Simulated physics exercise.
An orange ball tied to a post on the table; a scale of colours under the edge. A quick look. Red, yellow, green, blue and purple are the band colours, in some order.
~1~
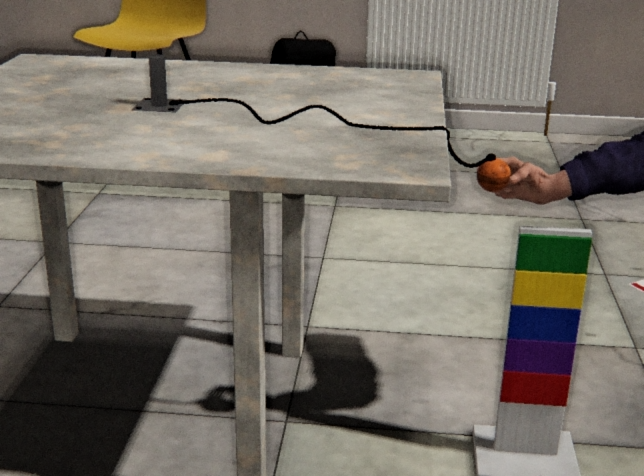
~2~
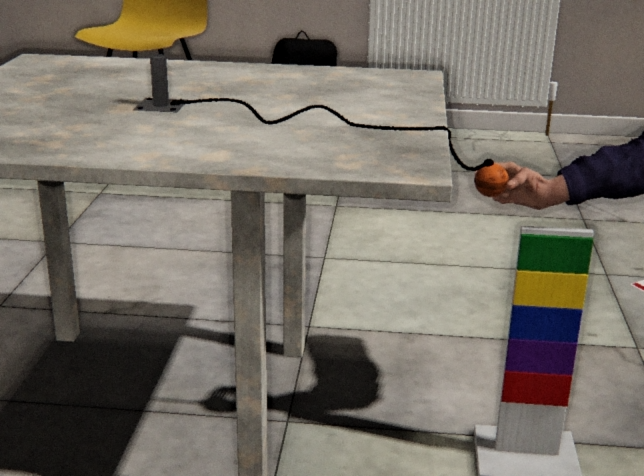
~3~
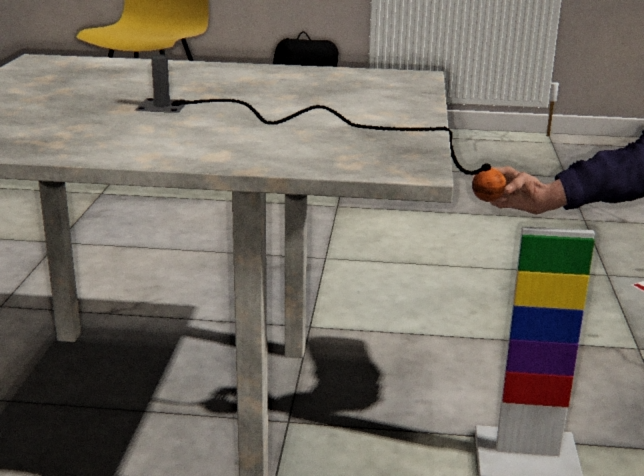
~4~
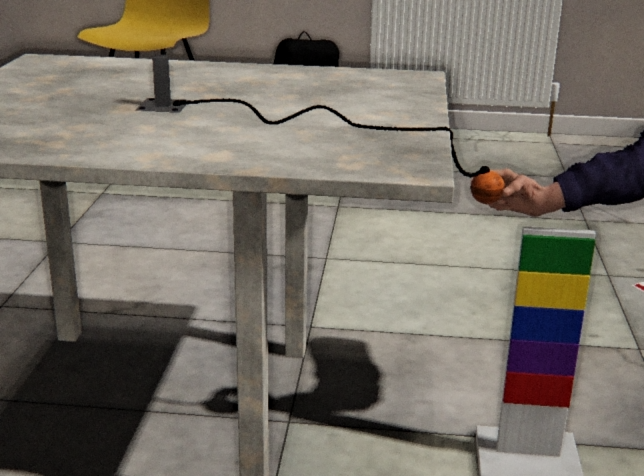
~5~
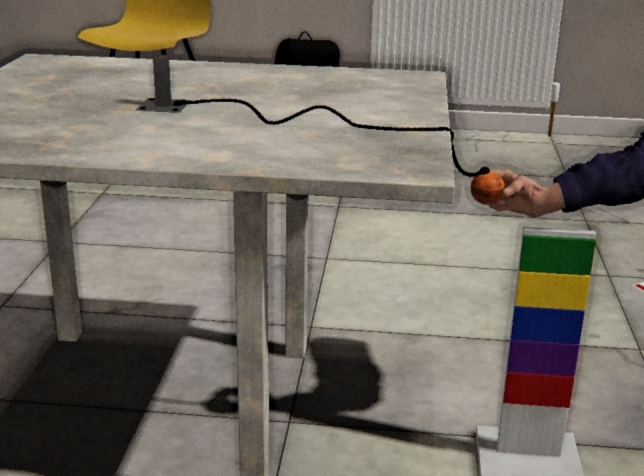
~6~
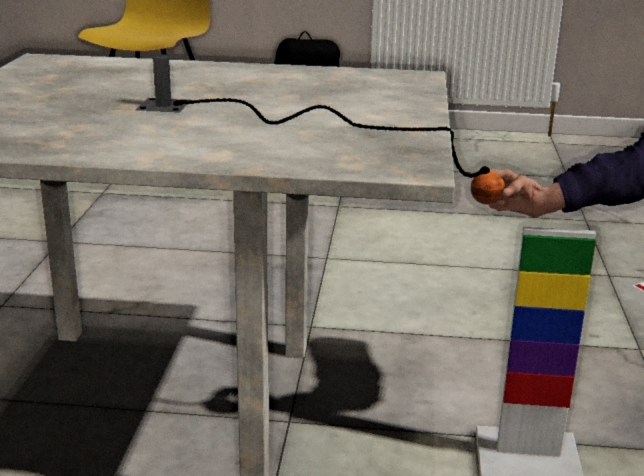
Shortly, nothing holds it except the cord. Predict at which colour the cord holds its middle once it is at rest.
At blue, I would say.
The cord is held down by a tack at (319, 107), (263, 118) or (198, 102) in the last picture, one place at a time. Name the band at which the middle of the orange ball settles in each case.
First try green, second yellow, third blue.
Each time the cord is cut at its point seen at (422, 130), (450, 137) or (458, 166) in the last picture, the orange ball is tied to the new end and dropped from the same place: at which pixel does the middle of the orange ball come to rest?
Respectively (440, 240), (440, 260) and (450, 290).
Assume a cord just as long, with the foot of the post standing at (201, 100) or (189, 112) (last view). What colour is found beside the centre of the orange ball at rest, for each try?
Try one - purple; try two - purple.
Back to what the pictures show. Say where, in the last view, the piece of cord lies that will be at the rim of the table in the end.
Look around (346, 120).
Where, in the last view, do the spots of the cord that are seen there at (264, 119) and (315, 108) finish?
I'd put the first at about (307, 115) and the other at about (396, 122).
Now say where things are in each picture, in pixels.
The first picture shows orange ball (494, 175); green (554, 256); yellow (549, 291); blue (544, 325); purple (540, 358); red (535, 390).
The second picture shows orange ball (492, 180); cord through (212, 100) (257, 115) (302, 111) (346, 121) (430, 129).
The third picture shows orange ball (489, 185).
The fourth picture shows orange ball (488, 187); cord through (214, 101) (259, 116) (304, 112) (348, 121) (432, 130).
The fifth picture shows orange ball (488, 188).
The sixth picture shows orange ball (488, 188); cord through (214, 101) (260, 116) (304, 111) (349, 121) (432, 130).
Soon after, ball near (458, 301); level with blue.
After that, ball near (407, 311); level with blue.
And then, ball near (445, 317); level with blue.
In the end, ball near (443, 318); level with blue. The cord holds its middle at blue.
